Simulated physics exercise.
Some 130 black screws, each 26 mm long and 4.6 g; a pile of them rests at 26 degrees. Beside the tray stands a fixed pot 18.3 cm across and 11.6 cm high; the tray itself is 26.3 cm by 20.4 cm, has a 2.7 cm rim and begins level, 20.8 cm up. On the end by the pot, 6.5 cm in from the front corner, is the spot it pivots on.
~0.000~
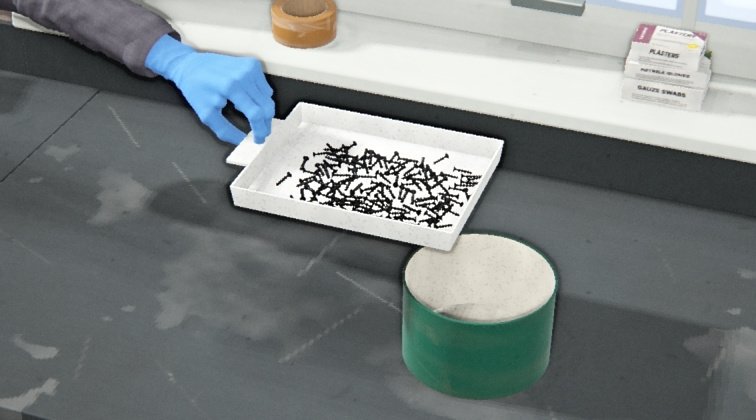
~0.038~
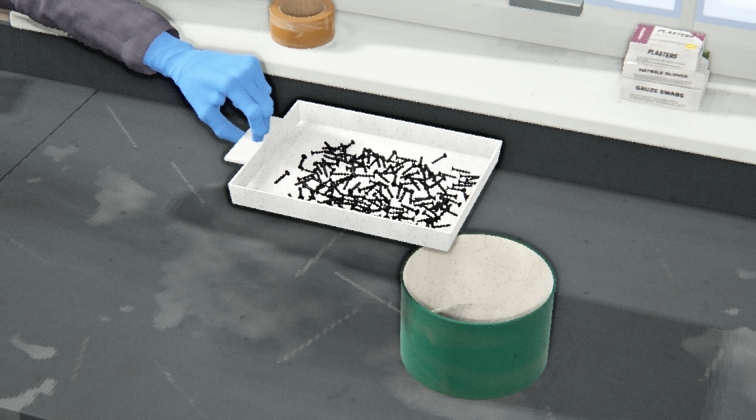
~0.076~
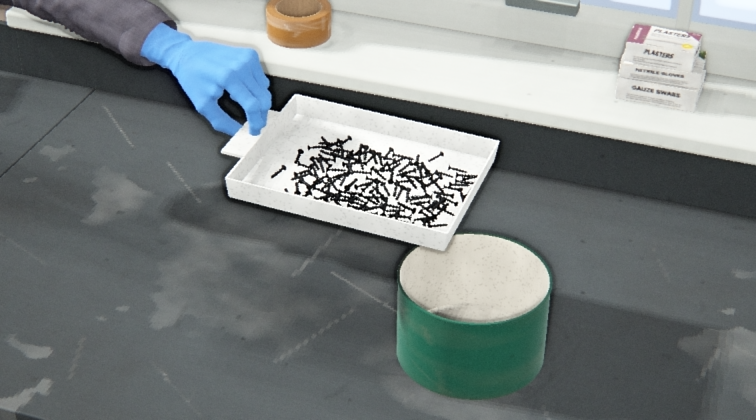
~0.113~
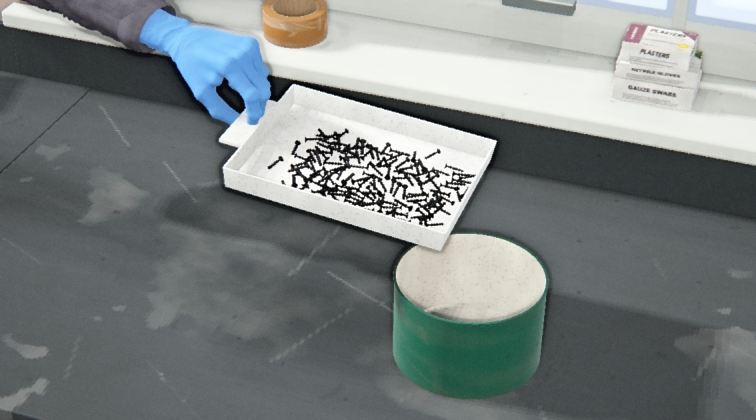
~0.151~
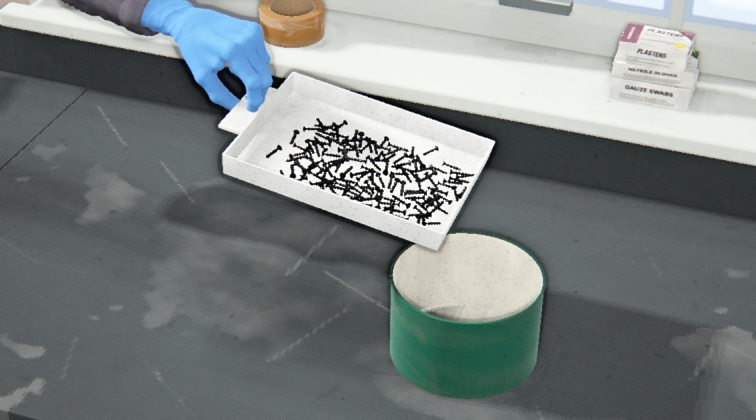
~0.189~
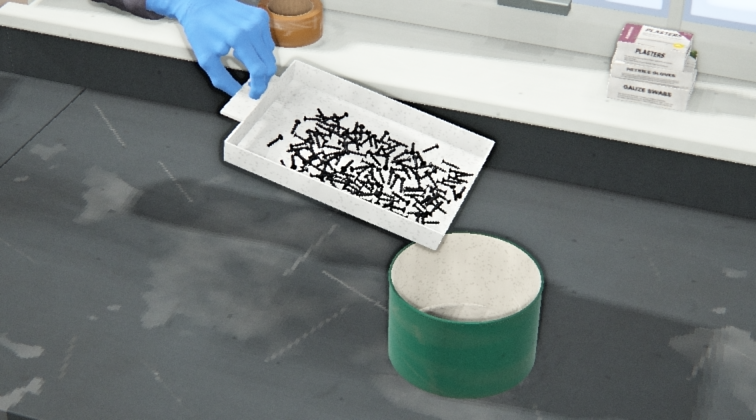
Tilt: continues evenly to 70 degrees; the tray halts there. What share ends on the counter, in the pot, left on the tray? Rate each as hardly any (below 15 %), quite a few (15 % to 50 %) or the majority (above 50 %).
I would put it this way: Counter: Hardly any, pot: Quite a few, tray: The majority.
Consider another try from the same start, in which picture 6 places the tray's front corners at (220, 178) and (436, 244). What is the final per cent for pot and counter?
Pot 0 % / counter 25 %.
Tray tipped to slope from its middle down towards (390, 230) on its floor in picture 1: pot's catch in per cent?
Something like 5 per cent of the pieces.
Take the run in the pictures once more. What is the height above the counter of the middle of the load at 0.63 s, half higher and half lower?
I'd say near 24 cm.
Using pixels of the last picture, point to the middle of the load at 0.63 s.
Near pixel (458, 189).
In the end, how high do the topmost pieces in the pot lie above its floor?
Height: Approx. 1.5 cm.
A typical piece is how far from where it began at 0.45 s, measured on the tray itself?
By then it sits near 3 cm from where it began.
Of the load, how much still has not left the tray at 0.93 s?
Reading: Approx. 65%.
Then, at 0.45 s, tilt 41 degrees; the tray holds 100 %, the pot 0 %.
After 0.63 s, tilt 61 degrees; the tray holds 100 %, the pot 0 %.
After 0.93 s, tilt 70 degrees; the tray holds 65 %, the pot 30 %.
In the end, at 1.8 s, counter 5 %, pot 35 %, tray 60 %.
